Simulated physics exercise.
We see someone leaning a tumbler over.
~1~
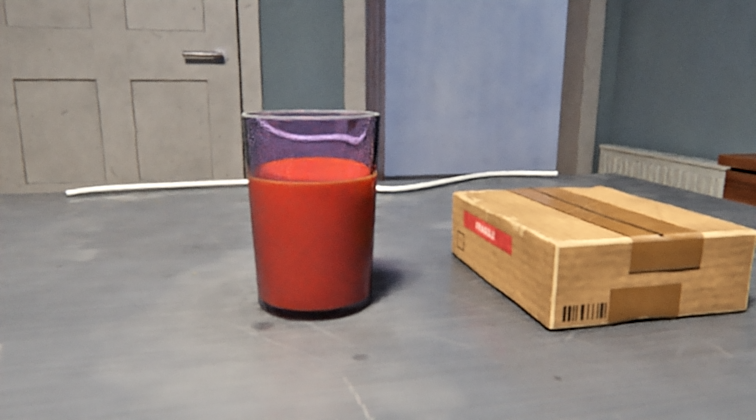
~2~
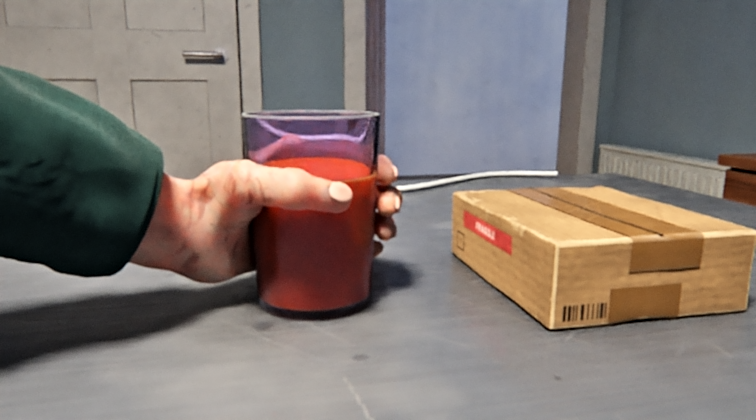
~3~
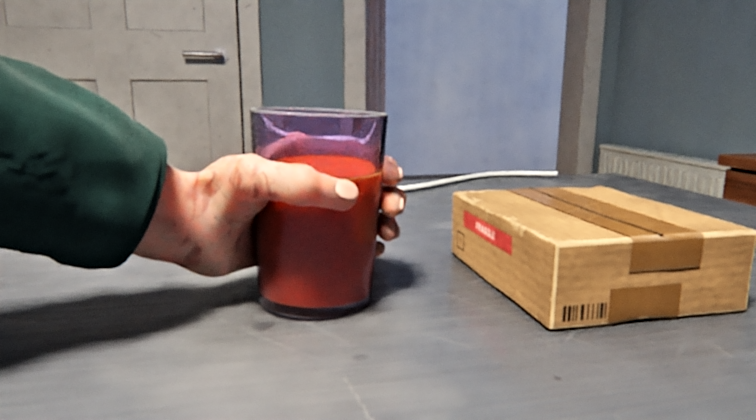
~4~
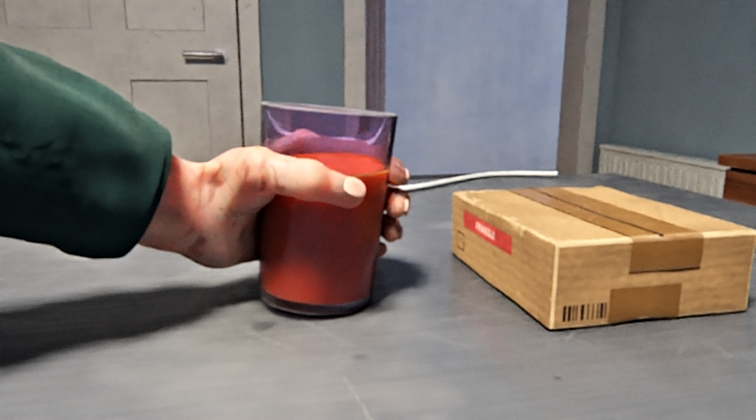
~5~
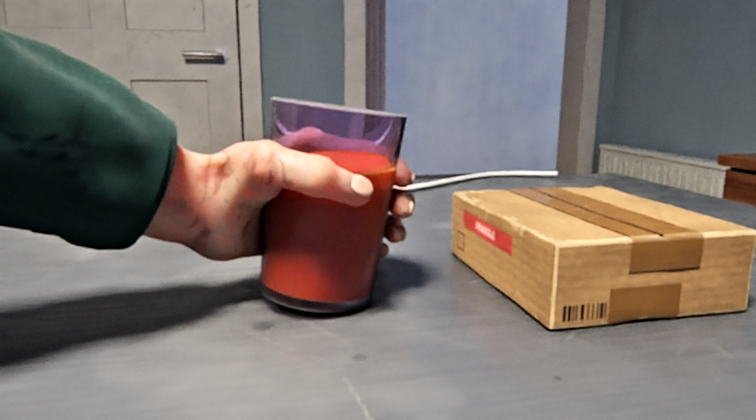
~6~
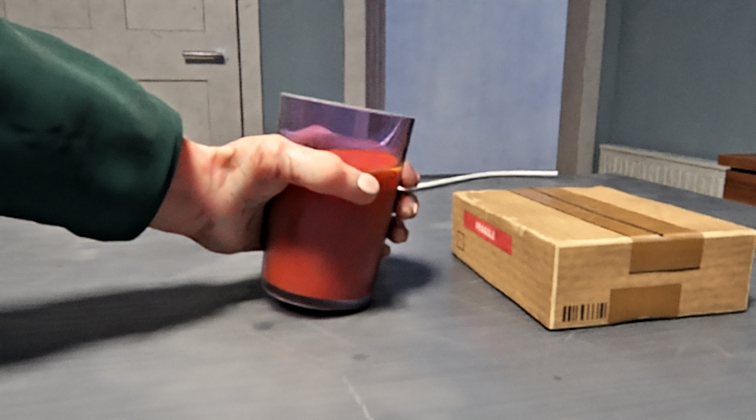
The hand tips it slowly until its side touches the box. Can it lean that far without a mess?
The tumbler spills.
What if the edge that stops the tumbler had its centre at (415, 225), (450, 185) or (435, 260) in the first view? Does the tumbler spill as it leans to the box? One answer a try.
In turn: Keeps it in, copes, leaks.
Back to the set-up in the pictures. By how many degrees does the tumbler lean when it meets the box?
Some 55 degrees.
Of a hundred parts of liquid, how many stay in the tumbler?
Close to 80 %.
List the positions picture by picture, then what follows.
In the first picture, it stands upright; tumbler (313, 203) about two thirds full.
In the second picture, a hand takes hold; tumbler about two thirds full, surface at (313, 175); box (580, 243).
In the third picture, tipping on its foot; tumbler (318, 201) about two thirds full.
In the fourth picture, the top moves towards the box; tumbler about two thirds full, surface at (325, 169); box (580, 243).
In the fifth picture, on the way over; tumbler (329, 196) about two thirds full.
In the sixth picture, it is leaning; tumbler about two thirds full, surface at (338, 165); box (580, 243).
Shortly, the tumbler leans by about 30°; none is lost.
Then, the tumbler leans by about 50°; it has lost some; nearly all of the tomato juice is inside.
At the finish, the tumbler leans by about 55°, against the box; it has lost some; about three quarters of the tomato juice is inside.
